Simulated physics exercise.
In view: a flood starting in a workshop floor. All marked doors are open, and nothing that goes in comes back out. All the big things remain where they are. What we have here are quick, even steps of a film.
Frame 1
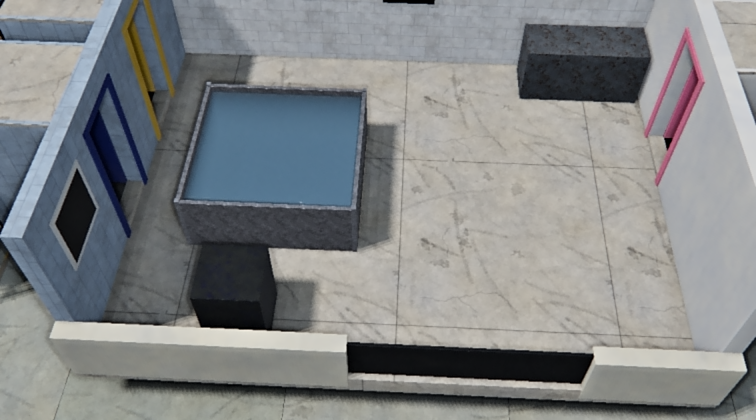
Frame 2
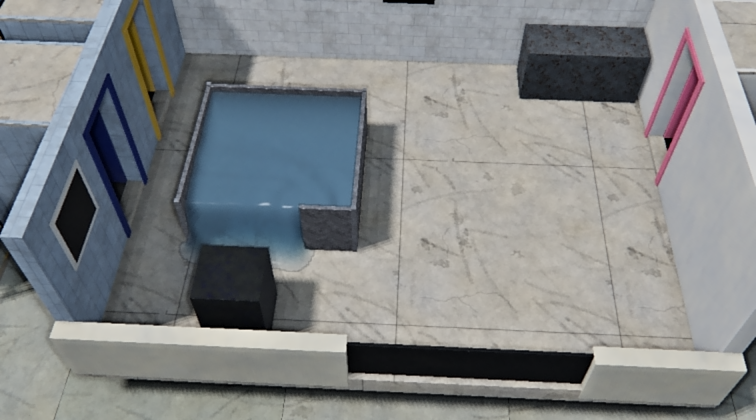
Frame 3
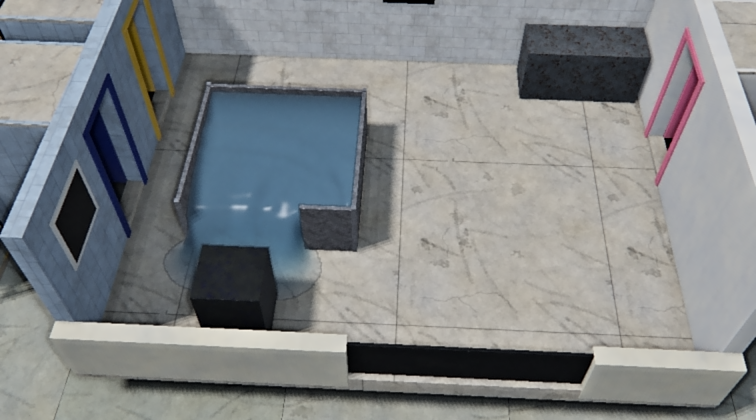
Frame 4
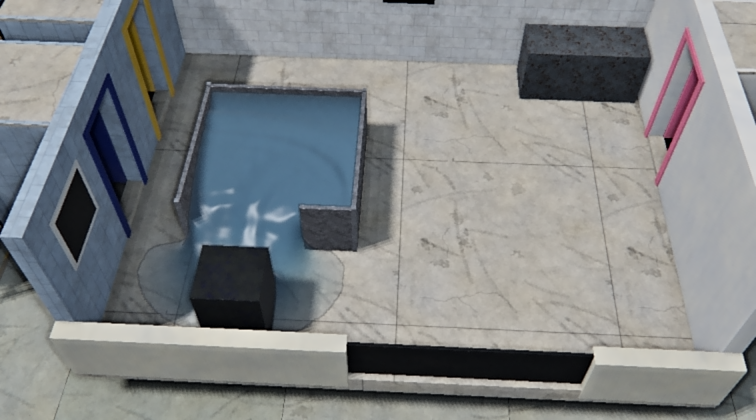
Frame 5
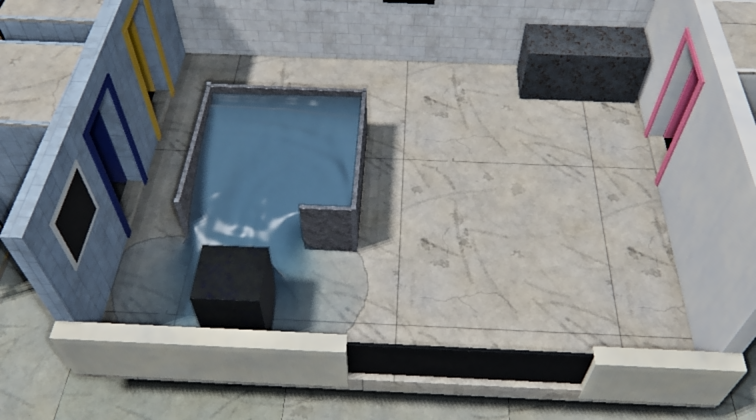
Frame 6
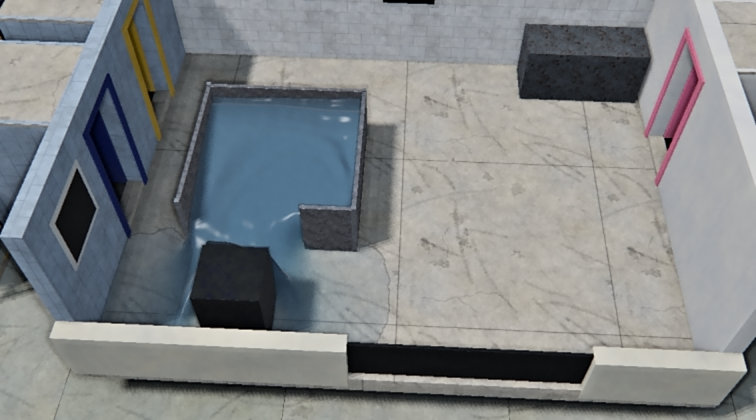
Raised tank of blue water opening along its front wall, water pouring out around a dark block and spreading across marble floor.
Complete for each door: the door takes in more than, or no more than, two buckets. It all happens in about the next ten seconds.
Completed: The yellow door takes in no more than two buckets; the pink door takes in more than two buckets; the blue door takes in more than two buckets.
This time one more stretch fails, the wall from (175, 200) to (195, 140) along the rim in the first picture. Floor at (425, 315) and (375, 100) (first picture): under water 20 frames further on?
Well, the first place would be submerged and the second one still bare.
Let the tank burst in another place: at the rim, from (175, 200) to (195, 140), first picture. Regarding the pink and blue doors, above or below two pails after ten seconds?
Result - pink: Misses the line; blue: Clears the line.
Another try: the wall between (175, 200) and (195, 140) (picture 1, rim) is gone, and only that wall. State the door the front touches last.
Answer: The one in pink.
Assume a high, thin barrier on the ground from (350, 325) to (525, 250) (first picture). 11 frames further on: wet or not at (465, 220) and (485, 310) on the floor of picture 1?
The first point ends up swamped and the second ends up swamped.
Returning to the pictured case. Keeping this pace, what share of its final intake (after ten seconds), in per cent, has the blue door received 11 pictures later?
Estimate: Some 0 per cent.
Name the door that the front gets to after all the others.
It would be the door marked pink.
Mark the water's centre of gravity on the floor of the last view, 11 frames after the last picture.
About (270, 248).
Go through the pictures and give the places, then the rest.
Still water in the tank at (277, 146), in the first picture.
The front is at (184, 245), out from the gap at (246, 232), in the second picture.
The front is at (171, 265), out from the gap at (246, 232), in the third picture.
The front is at (302, 323), out from the gap at (247, 234), in the fourth picture.
Water pours out at (247, 234) and has run to a hidden place, in the fifth picture.
The front is at a hidden place, out from the gap at (247, 234), in the sixth picture.
A moment on, water covers 20 % of the floor; the yellow door not reached, the pink door not reached, the blue door wet at the sill, nothing in.
Next, water covers 40 % of the floor; the yellow door not reached, the pink door not reached, the blue door wet at the sill, nothing in.
Then, water covers 55 % of the floor; the yellow door wet at the sill, nothing in, the pink door wet at the sill, nothing in, the blue door under two buckets in.
Later, water covers 90 % of the floor; the yellow door wet at the sill, nothing in, the pink door under two buckets in, the blue door over two buckets in.
In the end, water covers 100 % of the floor; the yellow door wet at the sill, nothing in, the pink door over two buckets in, the blue door over two buckets in.
